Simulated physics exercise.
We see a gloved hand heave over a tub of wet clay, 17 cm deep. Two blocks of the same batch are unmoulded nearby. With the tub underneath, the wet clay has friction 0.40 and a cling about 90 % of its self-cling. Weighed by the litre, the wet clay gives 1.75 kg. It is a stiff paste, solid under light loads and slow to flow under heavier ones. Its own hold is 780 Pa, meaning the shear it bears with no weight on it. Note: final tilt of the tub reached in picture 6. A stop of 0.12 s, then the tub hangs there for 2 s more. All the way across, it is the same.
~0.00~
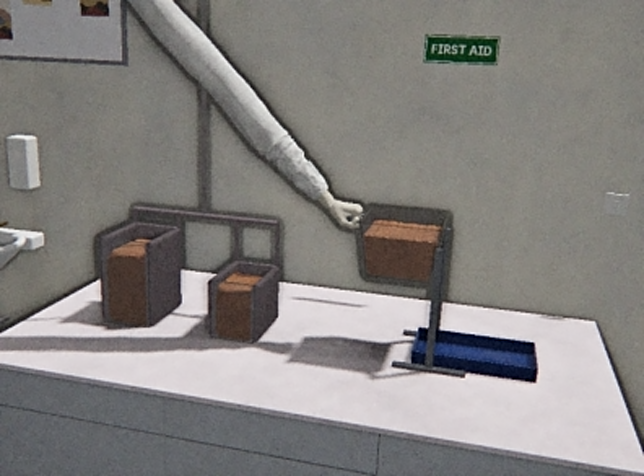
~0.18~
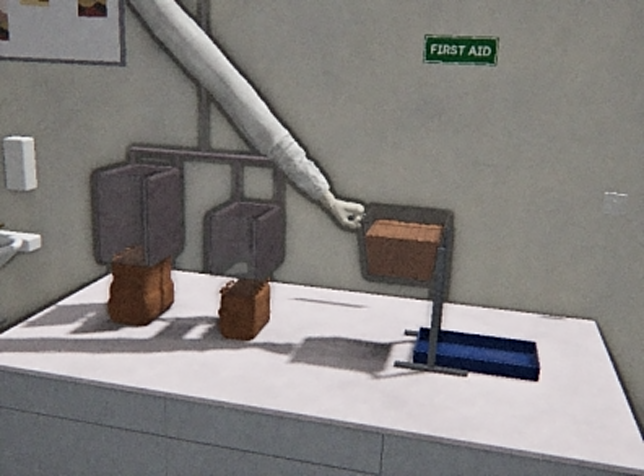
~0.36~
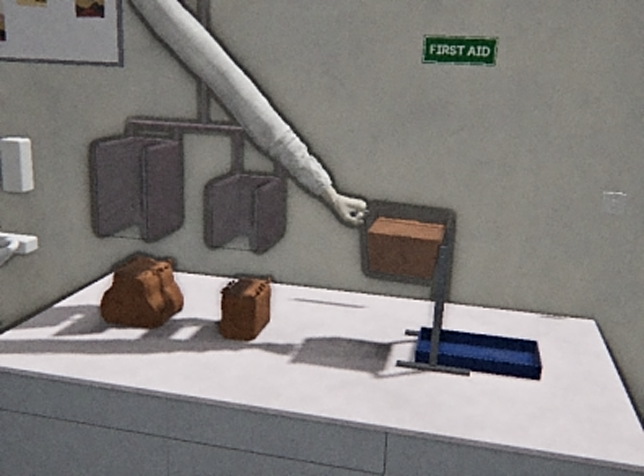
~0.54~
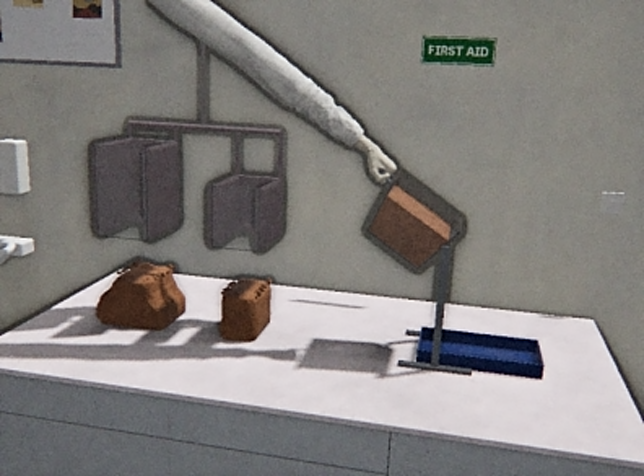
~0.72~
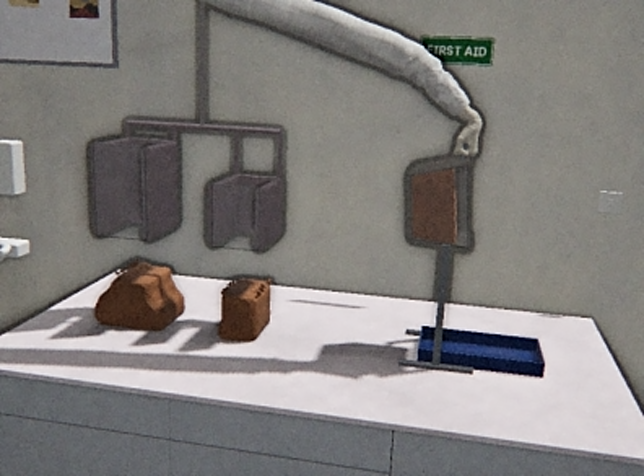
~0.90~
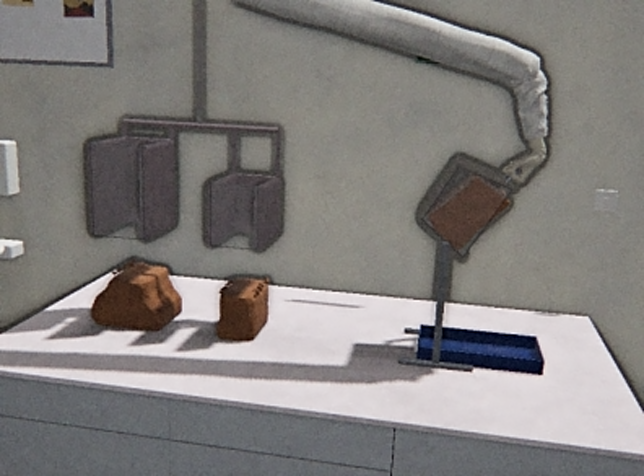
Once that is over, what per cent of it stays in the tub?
Some 0 per cent stays in the tub.
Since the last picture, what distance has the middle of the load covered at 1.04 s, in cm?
Looks like around 15 cm to me.
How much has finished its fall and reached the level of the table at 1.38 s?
At that moment, near 100 % is down.
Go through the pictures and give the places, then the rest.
In the first frame, handle-side rim at (362, 222), tilt 0 degrees; crest of the wet clay at (385, 237); block heights 27 cm, 17 cm (left to right).
In the second frame, handle-side rim at (364, 221), tilt 0 degrees; crest of the wet clay at (387, 236); block heights 25 cm, 17 cm (left to right).
In the third frame, handle-side rim at (366, 217), tilt 2 degrees; crest of the wet clay at (376, 232); block heights 20 cm, 17 cm (left to right).
In the fourth frame, handle-side rim at (394, 182), tilt 33 degrees; crest of the wet clay at (390, 197); block heights 19 cm, 17 cm (left to right).
In the fifth frame, handle-side rim at (469, 166), tilt 85 degrees; crest of the wet clay at (450, 170); block heights 19 cm, 17 cm (left to right).
In the sixth frame, handle-side rim at (513, 191), tilt 120 degrees; crest of the wet clay at (479, 179); block heights 19 cm, 17 cm (left to right).
After 1.04 s, the tub is at 120 degrees and holds 23 %.
After 1.21 s, the tub is at 120 degrees and holds 0 %.
After 1.38 s, the tub is at 120 degrees and holds 0 %.
After 1.55 s, the tub is at 120 degrees and holds 0 %.
After 2.90 s, the tub is at 120 degrees and holds 0 %.
